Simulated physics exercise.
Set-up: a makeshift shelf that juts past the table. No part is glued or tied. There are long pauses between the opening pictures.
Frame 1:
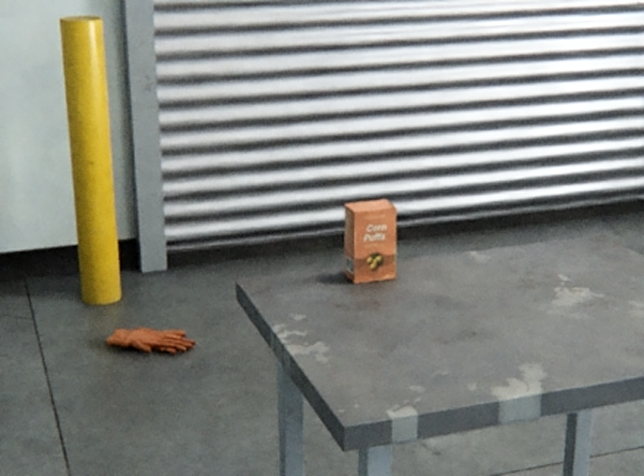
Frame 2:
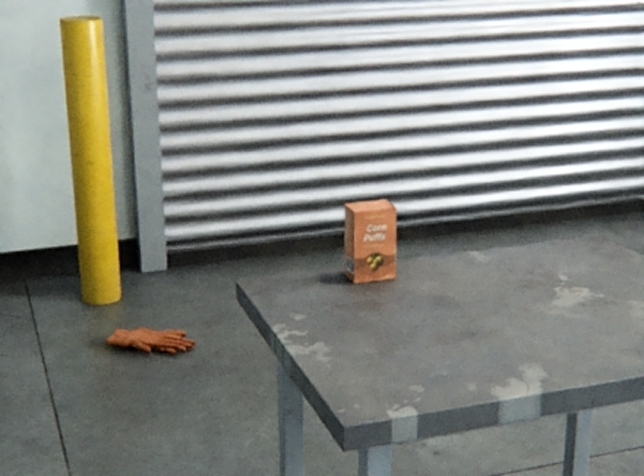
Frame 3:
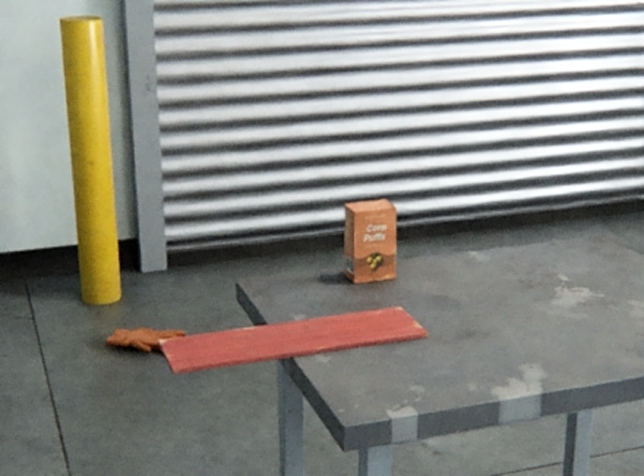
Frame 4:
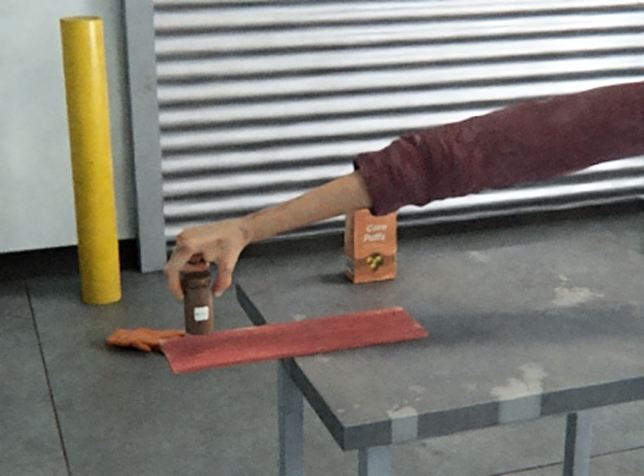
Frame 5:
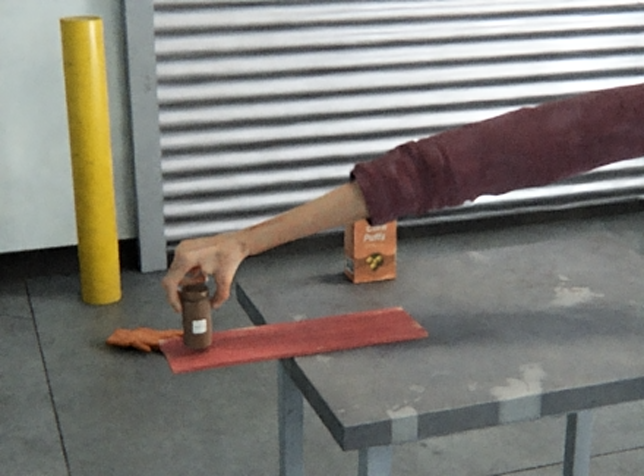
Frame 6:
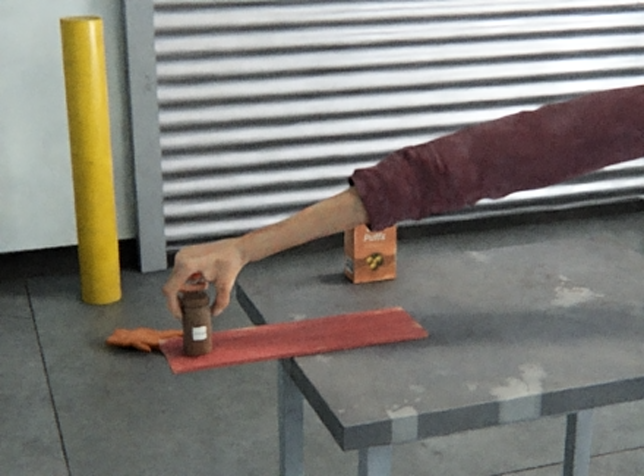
The footage shows a gray table with an orange box on it, then a red board lying across its left edge, jutting outward. A hand reaches in from the right and lowers a brown shaker onto the board's left end.
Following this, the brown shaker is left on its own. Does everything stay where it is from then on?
It plunges.
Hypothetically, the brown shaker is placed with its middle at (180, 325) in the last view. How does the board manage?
It falls.
Then, 0.90 s after the last picture, brown shaker now down on the floor or falling; red board tipped 49° from how it was.
Then, 1.10 s after the last picture, red board now down on the floor or falling.
Then, 1.20 s after the last picture, things are still on the move.
Then, 1.30 s after the last picture, as before.
By the end, down on the floor or falling, red board and brown shaker; orange carton in place. The board goes over.
